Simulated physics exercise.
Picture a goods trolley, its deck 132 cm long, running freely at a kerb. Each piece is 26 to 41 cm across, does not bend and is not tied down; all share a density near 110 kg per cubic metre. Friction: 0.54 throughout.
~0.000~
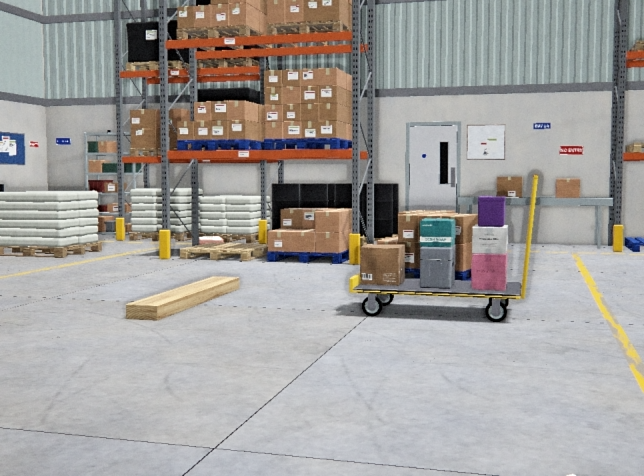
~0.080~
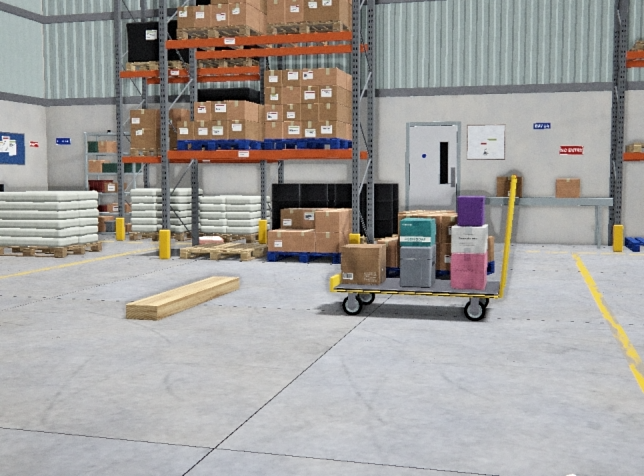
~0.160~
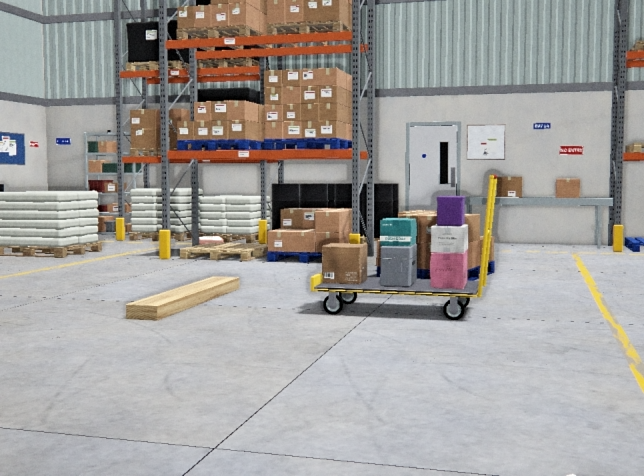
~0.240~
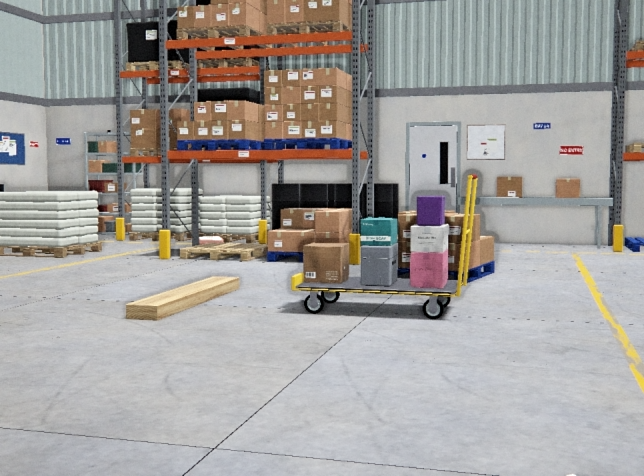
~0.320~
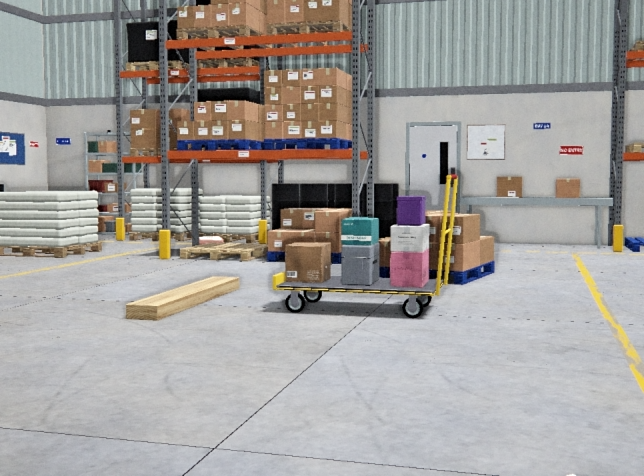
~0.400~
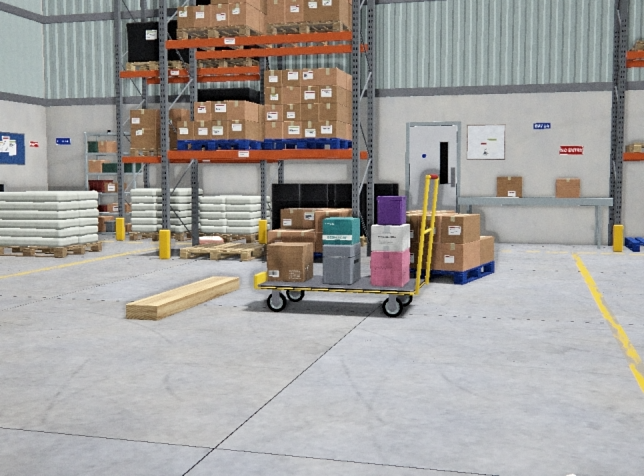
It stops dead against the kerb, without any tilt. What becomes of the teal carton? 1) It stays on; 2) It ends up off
Option 1: It stays on.
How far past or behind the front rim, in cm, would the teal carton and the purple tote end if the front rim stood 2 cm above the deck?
So the teal load stays 50 behind while the purple load ends up 90 behind the front rim.
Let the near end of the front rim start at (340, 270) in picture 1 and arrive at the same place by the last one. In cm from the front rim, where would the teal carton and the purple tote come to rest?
In that case teal 40 behind, purple 60 behind.
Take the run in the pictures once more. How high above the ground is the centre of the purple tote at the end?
Roughly 95 cm above it.
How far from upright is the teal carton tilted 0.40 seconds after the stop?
I'd put the tilt at close to 60°.
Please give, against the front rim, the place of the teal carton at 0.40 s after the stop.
Roughly 35 cm behind it.
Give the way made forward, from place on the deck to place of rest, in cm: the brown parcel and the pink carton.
Approximate forward shift in cm: Brown near 0, pink near 25.
Impact comes at 0.74 s.
After 1.14 s the teal carton is 35 cm behind the rim, tilted 60°, near (229, 222) in the last picture's view.
After 1.54 s the teal carton is 27 cm behind the rim, tilted 95°, near (221, 227) in the last picture's view.
At rest, 1.7 s, nothing is past the rim; behind it, grey toolbox, purple tote, teal carton, brown parcel, white parcel and pink carton.
